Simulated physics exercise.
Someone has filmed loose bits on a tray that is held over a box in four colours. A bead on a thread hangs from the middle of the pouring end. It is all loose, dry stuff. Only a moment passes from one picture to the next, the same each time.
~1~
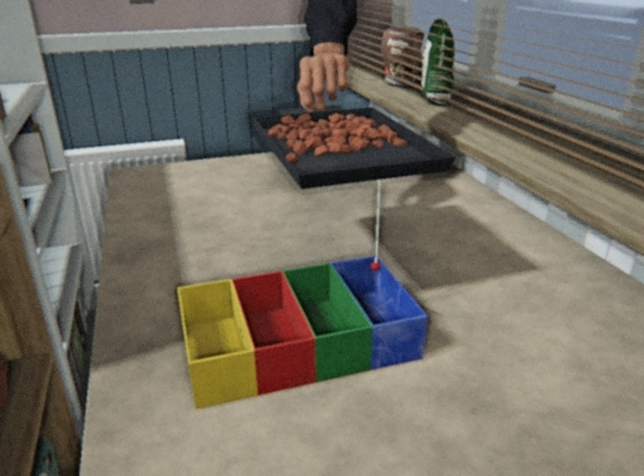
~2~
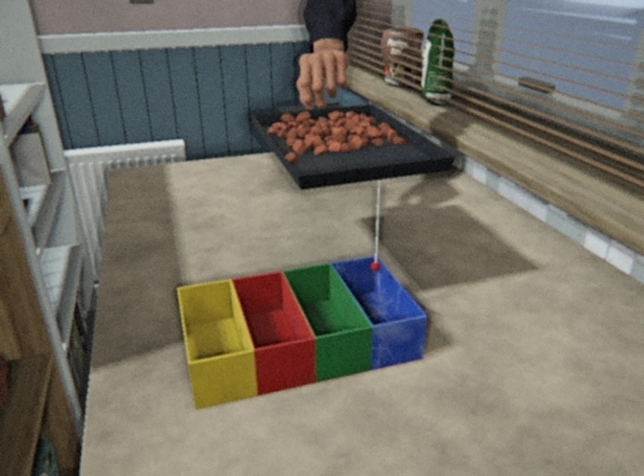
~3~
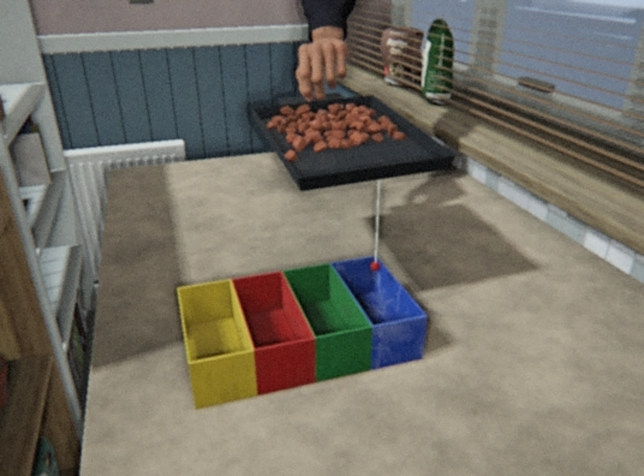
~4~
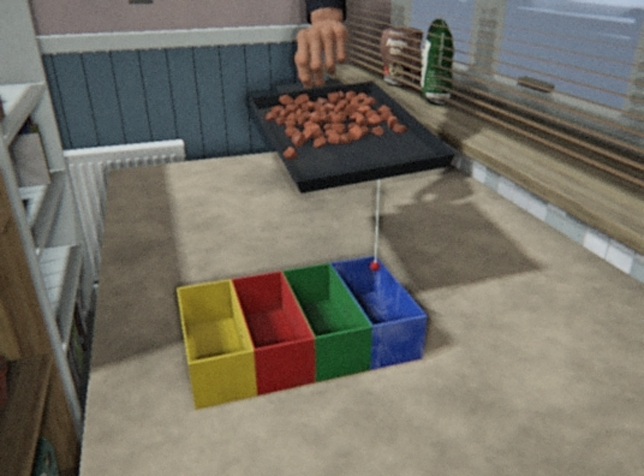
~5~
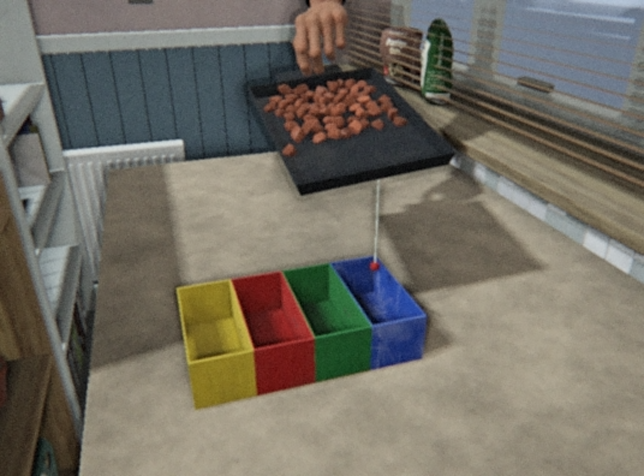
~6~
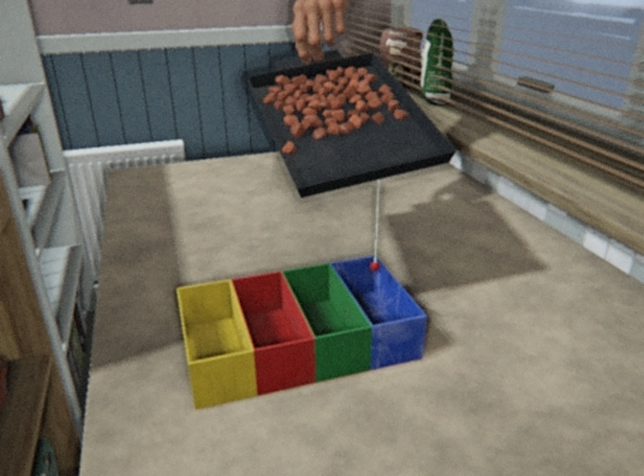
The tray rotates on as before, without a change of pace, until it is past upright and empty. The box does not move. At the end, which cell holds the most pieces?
It favours the green compartment.
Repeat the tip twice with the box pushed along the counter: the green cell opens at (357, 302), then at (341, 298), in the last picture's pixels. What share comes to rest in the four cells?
In turn 100 and 90 in a hundred.
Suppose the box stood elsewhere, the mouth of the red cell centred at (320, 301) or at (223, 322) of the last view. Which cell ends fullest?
The first try: The cell in red. The second: That blue cell.
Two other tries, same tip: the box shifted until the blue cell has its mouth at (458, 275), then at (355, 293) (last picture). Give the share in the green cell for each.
In turn 0 and 50 in a hundred.
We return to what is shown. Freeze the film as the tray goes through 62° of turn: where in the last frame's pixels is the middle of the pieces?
Roughly at (332, 167).
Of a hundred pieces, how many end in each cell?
About: Yellow cell 0, red cell 10, green cell 60, blue cell 20 per cent.
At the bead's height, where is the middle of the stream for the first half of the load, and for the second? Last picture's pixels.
Around (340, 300) and then (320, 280).
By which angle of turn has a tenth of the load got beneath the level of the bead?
Near 75 degrees.
Shortly afterwards, tray tipped steeply; all but a few on the tray; a little falling or outside the box.
Next, tray tipped past a quarter turn; near a third on the tray; near a third in the green cell; a little in the red cell; a little in the blue cell; a little falling or outside the box.
Some moments later, tray tipped past a quarter turn; near two thirds in the green cell; near a quarter in the blue cell; a little in the red cell; a little falling or outside the box.
In the end, tray tipped past a quarter turn; near two thirds in the green cell; near a quarter in the blue cell; a little in the red cell; none at all in the yellow cell; a little outside the box.
